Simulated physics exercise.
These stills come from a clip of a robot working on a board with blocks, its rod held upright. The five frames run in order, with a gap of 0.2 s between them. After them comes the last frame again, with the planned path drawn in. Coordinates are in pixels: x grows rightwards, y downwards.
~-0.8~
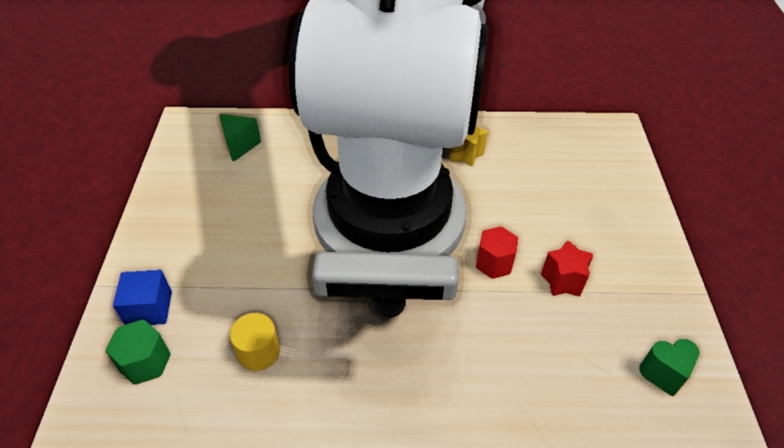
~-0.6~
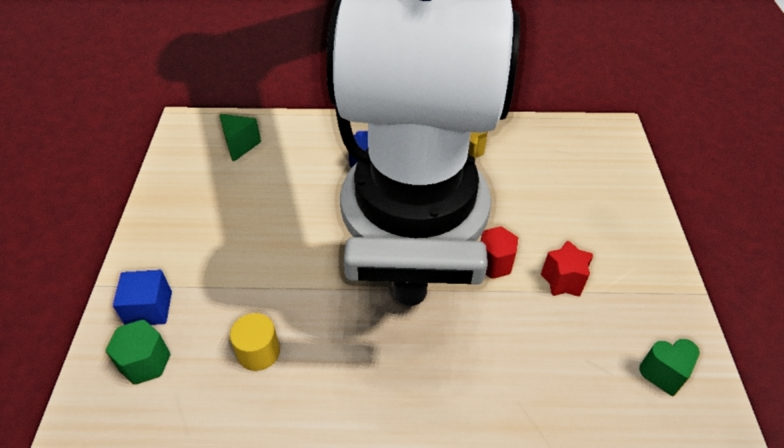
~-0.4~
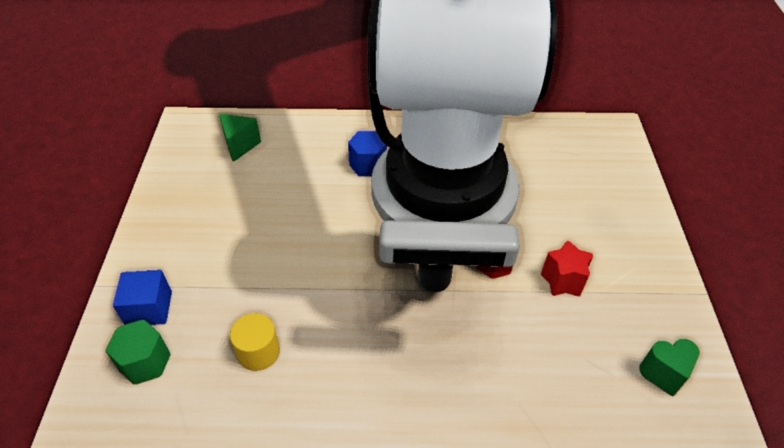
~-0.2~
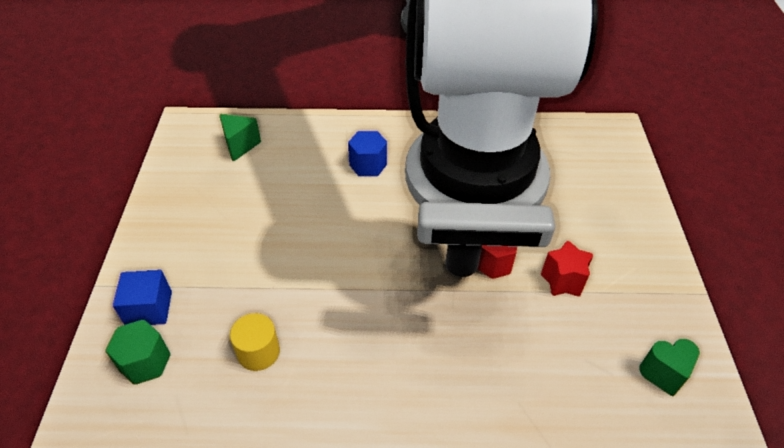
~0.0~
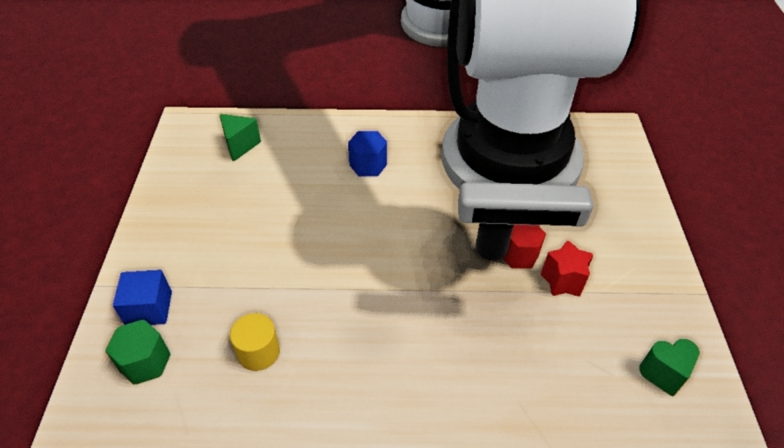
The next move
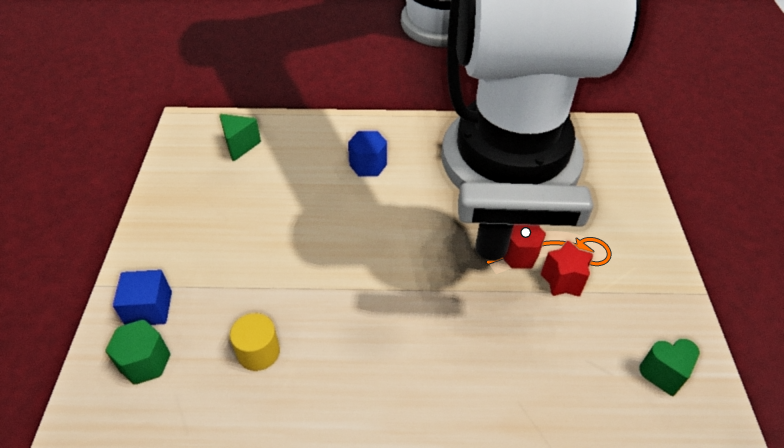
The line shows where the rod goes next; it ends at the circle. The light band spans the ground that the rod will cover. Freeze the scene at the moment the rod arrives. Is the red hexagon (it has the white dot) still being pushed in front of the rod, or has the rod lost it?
As far as I can tell, the red hexagon is still leading the way in front of the rod.
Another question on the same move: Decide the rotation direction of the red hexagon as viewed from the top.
It swings round clockwise.
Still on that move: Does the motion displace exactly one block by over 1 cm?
That would be a yes.
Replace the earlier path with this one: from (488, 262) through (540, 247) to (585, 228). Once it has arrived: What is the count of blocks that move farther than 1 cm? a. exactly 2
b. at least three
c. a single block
c: A single block.
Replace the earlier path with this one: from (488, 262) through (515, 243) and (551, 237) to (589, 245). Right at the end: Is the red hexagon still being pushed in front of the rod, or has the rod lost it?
In the end it is ahead.
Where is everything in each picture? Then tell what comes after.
Lower end of the rod (389, 305), tops of blocks, red hexagon (499, 241), red star (572, 258), in the first frame.
Rod (410, 293), blocks as before, in the second frame.
Rod (434, 280), blocks as before, in the third frame.
Rod (461, 266), blocks as before, in the fourth frame.
Rod (491, 250), red hexagon (526, 232), red star (572, 258), in the fifth frame.
The drawn path runs from (488, 262) via (521, 250) and (556, 243), ending at (593, 251); the dot is on the red hexagon.
What follows on the original path. One third of the way, rod (525, 237); red hexagon (562, 226), turned 25° clockwise.
Two thirds of the way, rod (561, 230); red hexagon (599, 225), turned 50° clockwise; red star (577, 258), turned 25° clockwise.
At the end, rod (599, 239); red hexagon (637, 228), turned 25° clockwise; red star (577, 258), turned 25° clockwise.
